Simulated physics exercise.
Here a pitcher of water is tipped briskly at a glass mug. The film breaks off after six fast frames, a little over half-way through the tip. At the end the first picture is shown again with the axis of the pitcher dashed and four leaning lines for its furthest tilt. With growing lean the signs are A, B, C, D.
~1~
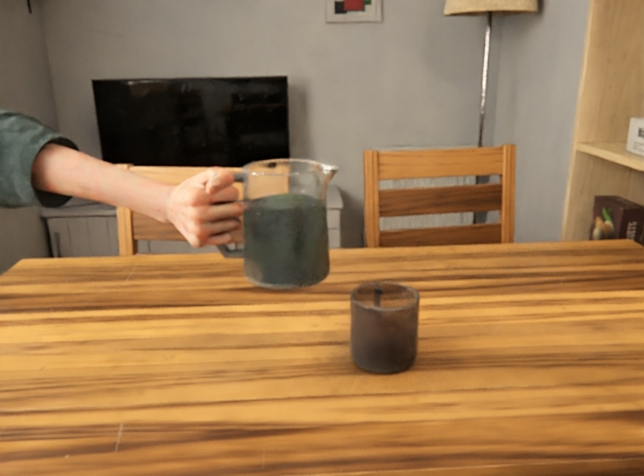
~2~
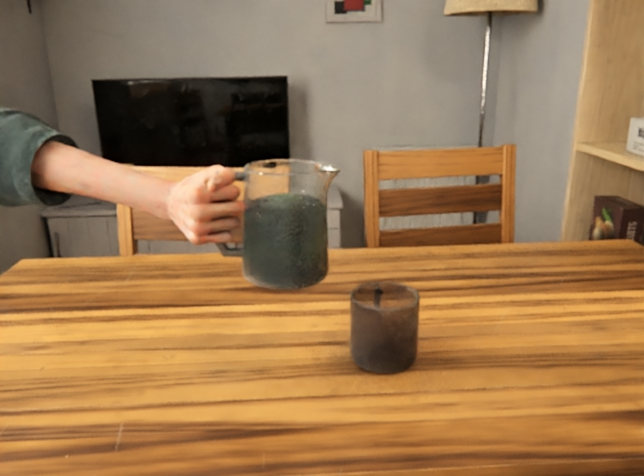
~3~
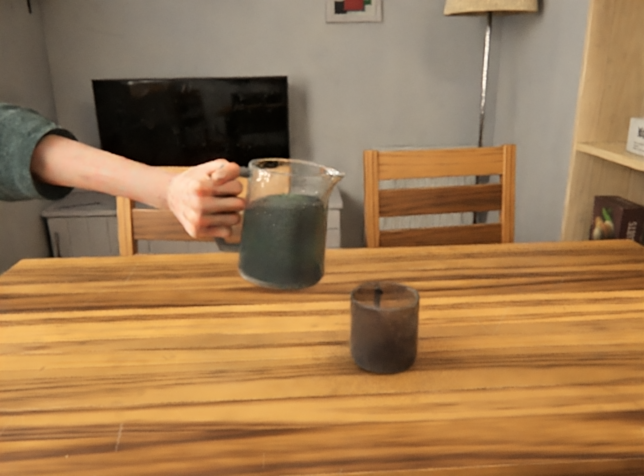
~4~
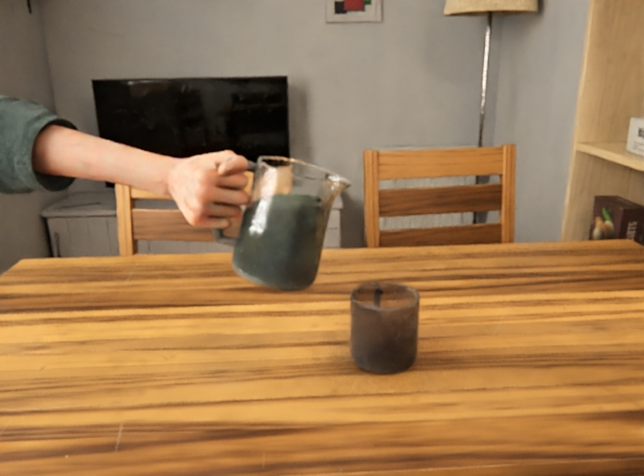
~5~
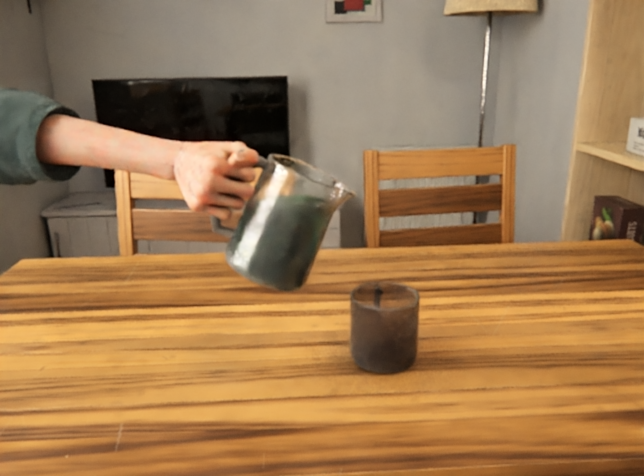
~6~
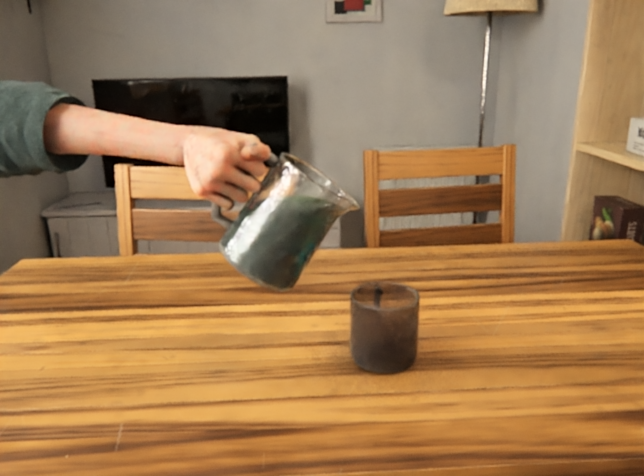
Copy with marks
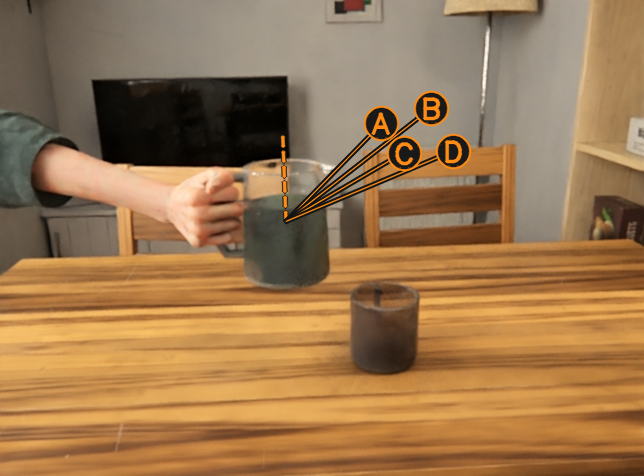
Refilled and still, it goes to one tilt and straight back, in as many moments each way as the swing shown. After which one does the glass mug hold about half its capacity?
Go for D.
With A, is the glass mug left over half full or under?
Under.
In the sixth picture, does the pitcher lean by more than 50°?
No, it does not.
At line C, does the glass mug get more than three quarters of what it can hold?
No.
On the marked copy, A at (369, 135); B at (417, 118); C at (388, 161); D at (437, 157).
With A, the glass mug ends with about 6 % of what it can hold.
With B, the glass mug ends with about 15 % of what it can hold.
With C, the glass mug ends with about 29 % of what it can hold.
With D, the glass mug ends with about 50 % of what it can hold.
